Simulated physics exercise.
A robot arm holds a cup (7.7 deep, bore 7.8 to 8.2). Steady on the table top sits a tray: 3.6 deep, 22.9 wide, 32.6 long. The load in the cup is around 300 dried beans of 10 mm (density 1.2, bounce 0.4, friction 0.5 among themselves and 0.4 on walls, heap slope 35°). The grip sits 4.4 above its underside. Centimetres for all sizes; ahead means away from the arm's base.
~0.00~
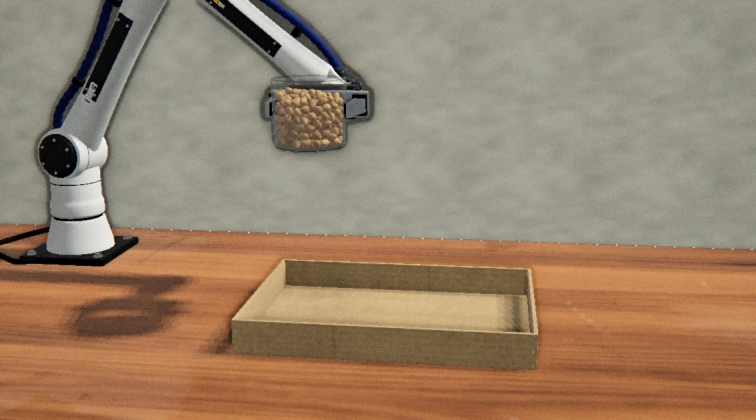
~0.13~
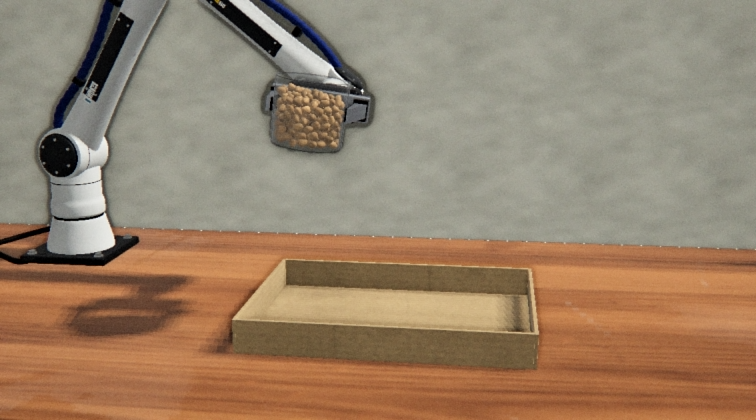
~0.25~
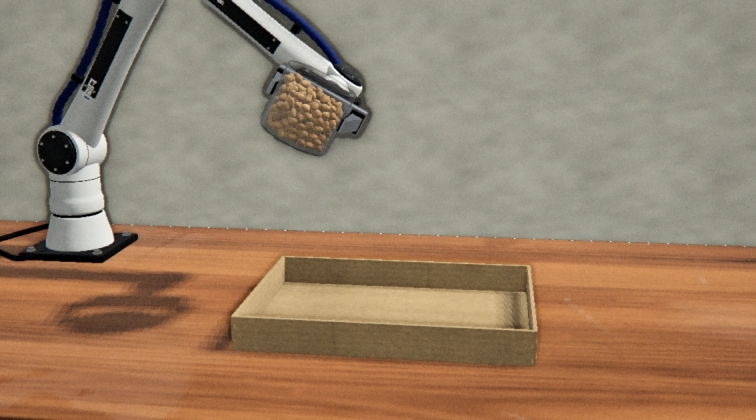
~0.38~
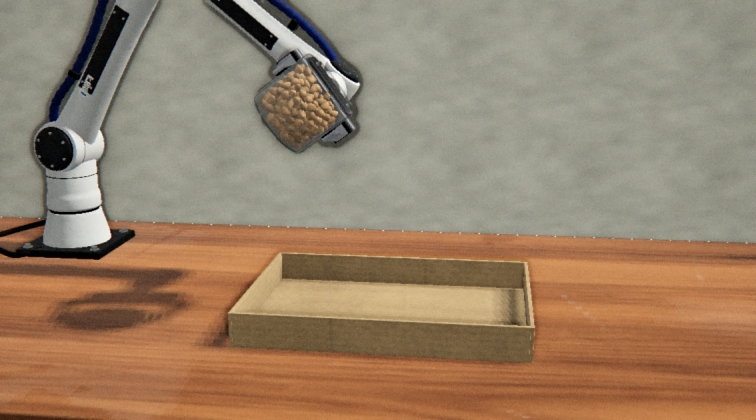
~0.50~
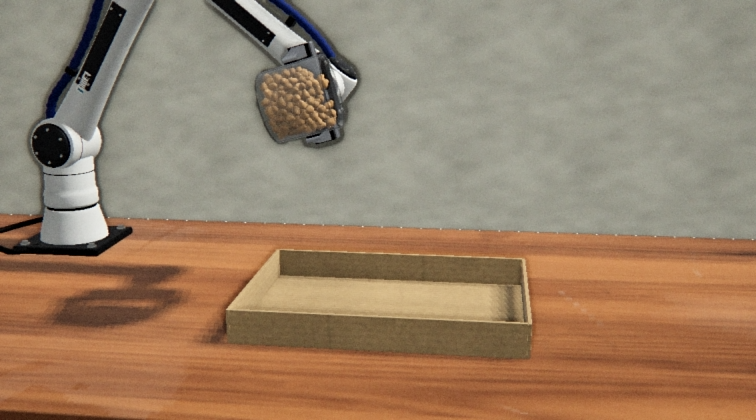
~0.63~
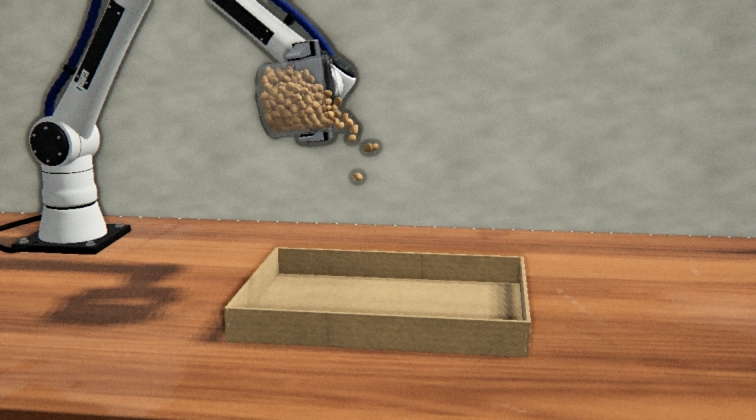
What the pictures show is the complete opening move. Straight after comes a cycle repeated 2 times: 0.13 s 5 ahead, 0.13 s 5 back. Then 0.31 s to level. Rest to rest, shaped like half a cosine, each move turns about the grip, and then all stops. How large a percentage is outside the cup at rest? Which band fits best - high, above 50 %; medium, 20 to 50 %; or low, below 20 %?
High, above 50 %.
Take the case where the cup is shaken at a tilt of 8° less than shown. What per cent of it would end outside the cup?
Then something close to 65 in a hundred.
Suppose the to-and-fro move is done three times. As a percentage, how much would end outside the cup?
About 90 per cent in that case.
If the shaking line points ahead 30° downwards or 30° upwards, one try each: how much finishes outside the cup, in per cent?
You'd get some 55 per cent with the first setting and some 95 per cent with the second.
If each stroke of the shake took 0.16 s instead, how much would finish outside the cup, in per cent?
Estimate: Close to 70 percent.
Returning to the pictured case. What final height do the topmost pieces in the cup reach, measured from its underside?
The top sits some 4.0 cm up.
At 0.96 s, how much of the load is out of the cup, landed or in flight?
Near 60 in a hundred parts have gone so far.
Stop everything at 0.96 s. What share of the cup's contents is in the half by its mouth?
Roughly 40 per cent.
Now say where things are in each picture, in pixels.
In the first frame, cup middle at (310, 114), level; upper third of the load around (308, 103), from x 280 to 340, top at y 90; 295 in the cup.
In the second frame, cup middle at (309, 113), tilted 8° forward; upper third of the load around (306, 103), from x 280 to 340, top at y 90.
In the third frame, cup middle at (307, 110), tilted 28° forward; upper third of the load around (301, 98), from x 270 to 340, top at y 80.
In the fourth frame, cup middle at (302, 105), tilted 54° forward; upper third of the load around (296, 91), from x 265 to 335, top at y 70.
In the fifth frame, cup middle at (299, 100), tilted 74° forward; upper third of the load around (293, 85), from x 265 to 330, top at y 70.
In the sixth frame, cup middle at (298, 97), tilted 82° forward; upper third of the load around (287, 86), from x 265 to 375, top at y 70; 290 in the cup, 5 in flight or on a rim.
By 0.96 s, tilted 82° forward, highest piece 26 above the table; 122 in the cup, 68 in the tray, 105 in flight or on a rim.
By 1.29 s, tilted 46° forward, highest piece 26 above the table; 237 in the tray, 49 in the cup, 5 on the table or floor, 4 in flight or on a rim.
By 1.66 s, level, highest piece 26 above the table; 241 in the tray, 49 in the cup, 5 on the table or floor.
By 2.71 s, level, highest piece 25 above the table; 241 in the tray, 49 in the cup, 5 on the table or floor.
Final count, 241 in the tray, 49 in the cup, 5 on the table or floor. That is 83 % outside the cup.
